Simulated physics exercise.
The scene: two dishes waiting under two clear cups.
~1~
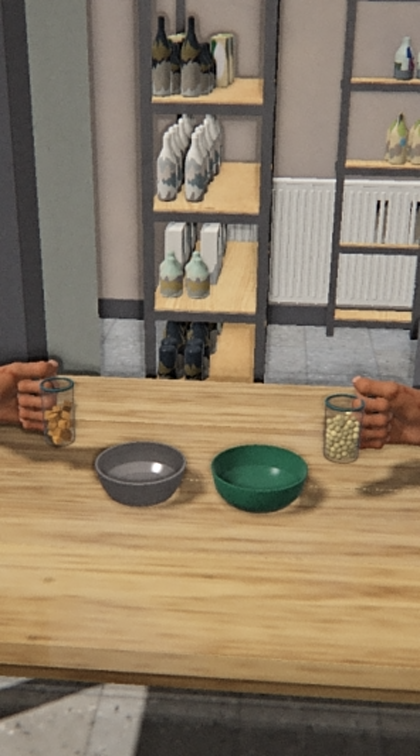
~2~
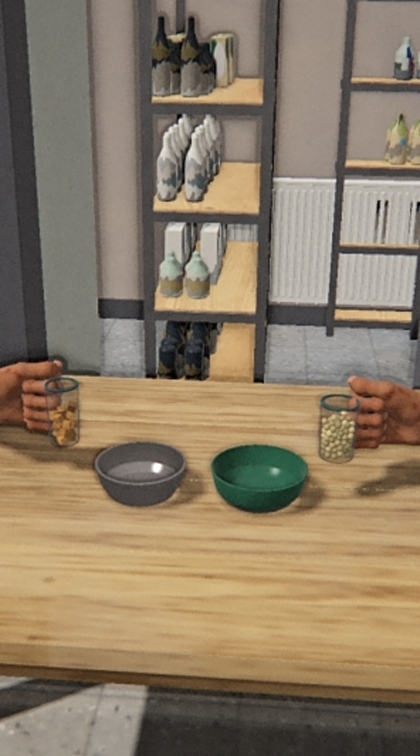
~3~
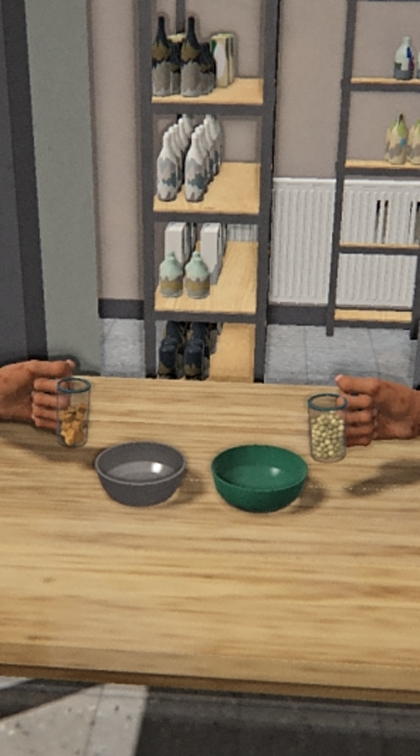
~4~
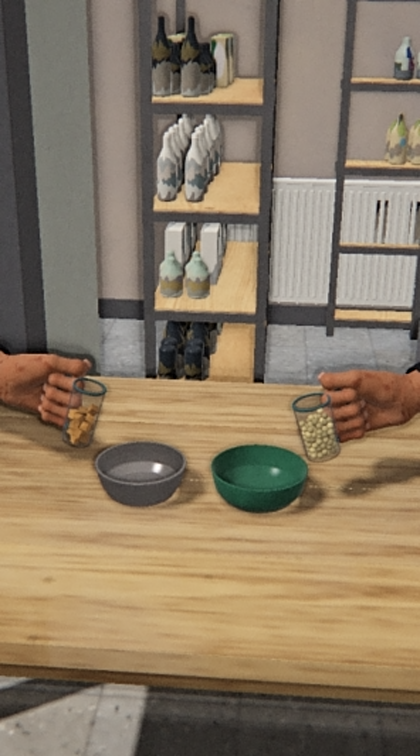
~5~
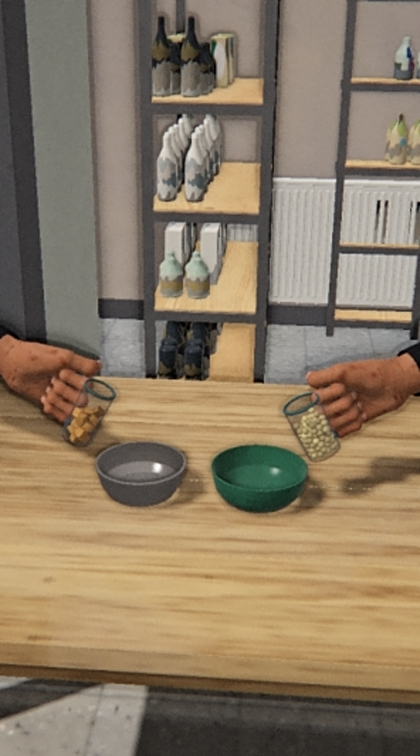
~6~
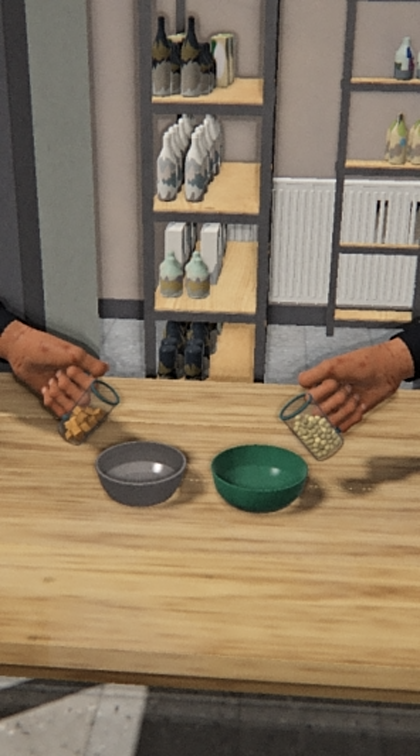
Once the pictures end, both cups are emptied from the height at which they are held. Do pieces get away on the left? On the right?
The left dish catches the lot and the right dish catches the lot.
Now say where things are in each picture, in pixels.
In the first picture, left dish (134, 487), empty; left cup (59, 413), holding croutons, just above its dish; right dish (258, 494), empty; right cup (343, 429), holding soya beans, just above its dish.
In the second picture, left cup (63, 413), upright; right cup (338, 429), upright.
In the third picture, left cup (73, 413), tipped 4°; right cup (328, 429), tipped 4°.
In the fourth picture, left cup (83, 414), tipped 15°; right cup (317, 428), tipped 15°.
In the fifth picture, left cup (87, 414), tipped 27°; right cup (313, 428), tipped 27°.
In the sixth picture, left dish (134, 487); left cup (87, 414), tipped 38°; right dish (258, 494); right cup (313, 428), tipped 38°.
Then, 0.26 s later than the last frame, left, every one still in the cup; right, every one still in the cup.
Then, 0.59 s later than the last frame, left, every one still in the cup; right, every one still in the cup.
Then, 0.94 s later than the last frame, left, the larger part still in the cup, about a tenth in the air; right, the larger part still in the cup, roughly a quarter in the dish, about a tenth in the air.
When it is over, left, every one in the dish, not one outside the dish; right, every one in the dish, not one outside the dish.
